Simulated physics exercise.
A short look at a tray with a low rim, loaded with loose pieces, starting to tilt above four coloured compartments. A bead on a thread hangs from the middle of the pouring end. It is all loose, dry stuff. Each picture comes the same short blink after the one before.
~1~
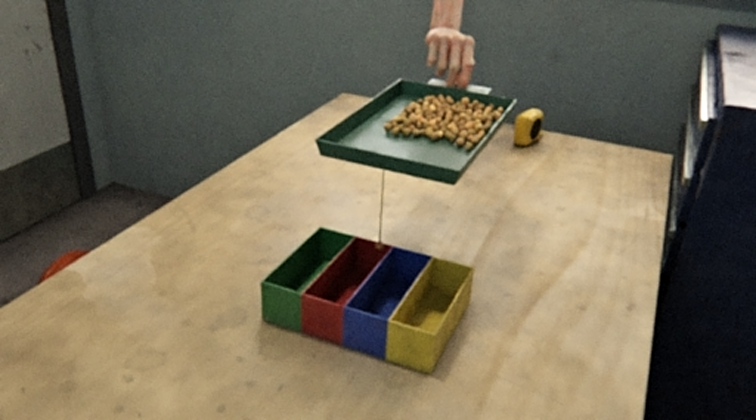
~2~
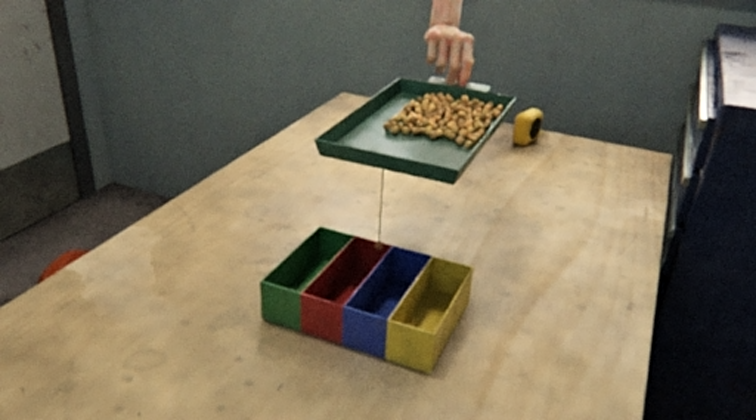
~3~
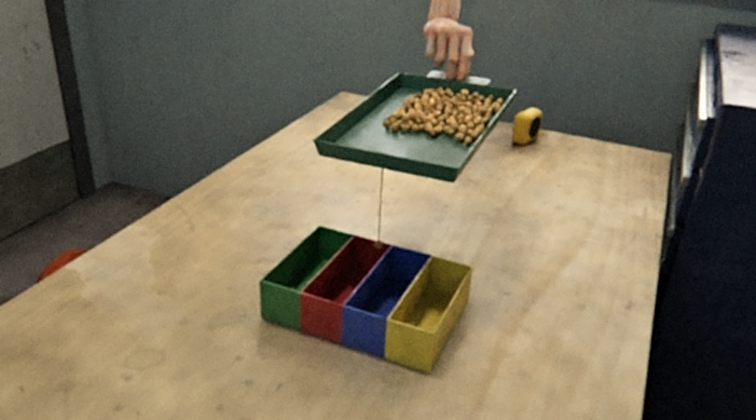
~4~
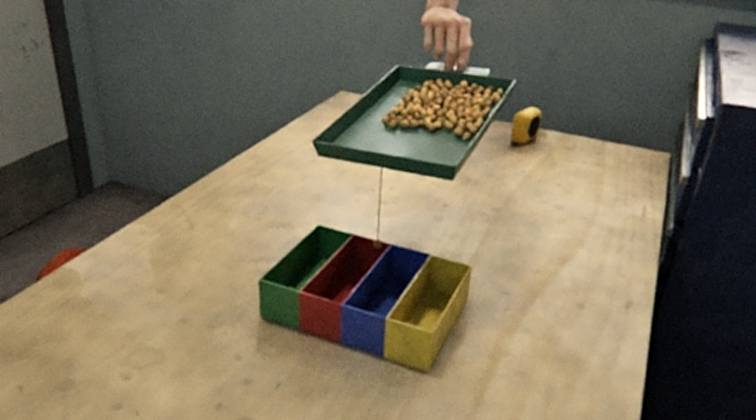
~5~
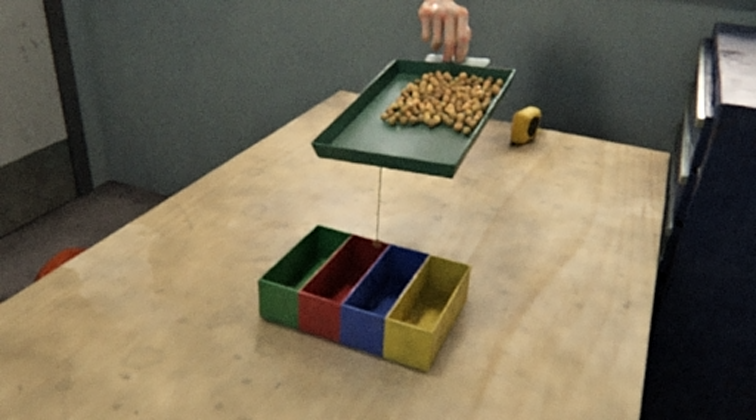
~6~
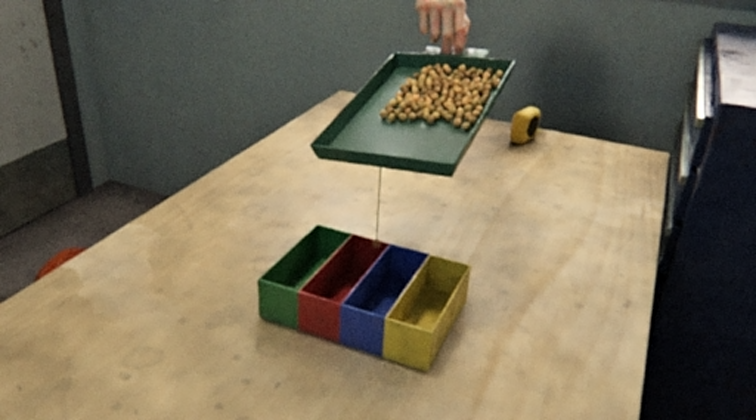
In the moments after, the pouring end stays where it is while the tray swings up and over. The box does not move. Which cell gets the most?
It favours the green compartment.
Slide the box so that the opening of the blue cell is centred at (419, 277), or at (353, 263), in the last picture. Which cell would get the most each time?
The first try: Green. The second: The red one.
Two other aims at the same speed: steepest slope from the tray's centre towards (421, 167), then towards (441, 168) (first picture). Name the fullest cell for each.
At the first place the cell in yellow, at the second the yellow cell.
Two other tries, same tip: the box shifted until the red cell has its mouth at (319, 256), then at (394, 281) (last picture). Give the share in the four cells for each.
First some 100, then 10 per cent.
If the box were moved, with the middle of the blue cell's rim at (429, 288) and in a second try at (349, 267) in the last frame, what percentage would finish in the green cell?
Near 20 % and 20 %.
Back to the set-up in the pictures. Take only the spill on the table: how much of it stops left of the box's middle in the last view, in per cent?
Roughly 100 in a hundred.
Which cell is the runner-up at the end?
It is that red cell.
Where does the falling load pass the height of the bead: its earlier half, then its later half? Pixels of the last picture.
The first part at (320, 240); the rest at (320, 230).
Soon, tray tipped steeply; nearly all on the tray; a stray few falling or outside the box.
A while on, tray tipped right over; most on the tray; a small part in the green cell; a stray few in the red cell; a small part falling or outside the box.
Towards the end, tray tipped past a quarter turn; about two thirds in the green cell; about a quarter in the red cell; a small part falling or outside the box.
Finally, tray tipped past a quarter turn; about two thirds in the green cell; about a quarter in the red cell; none in the yellow cell; none in the blue cell; a small part outside the box.
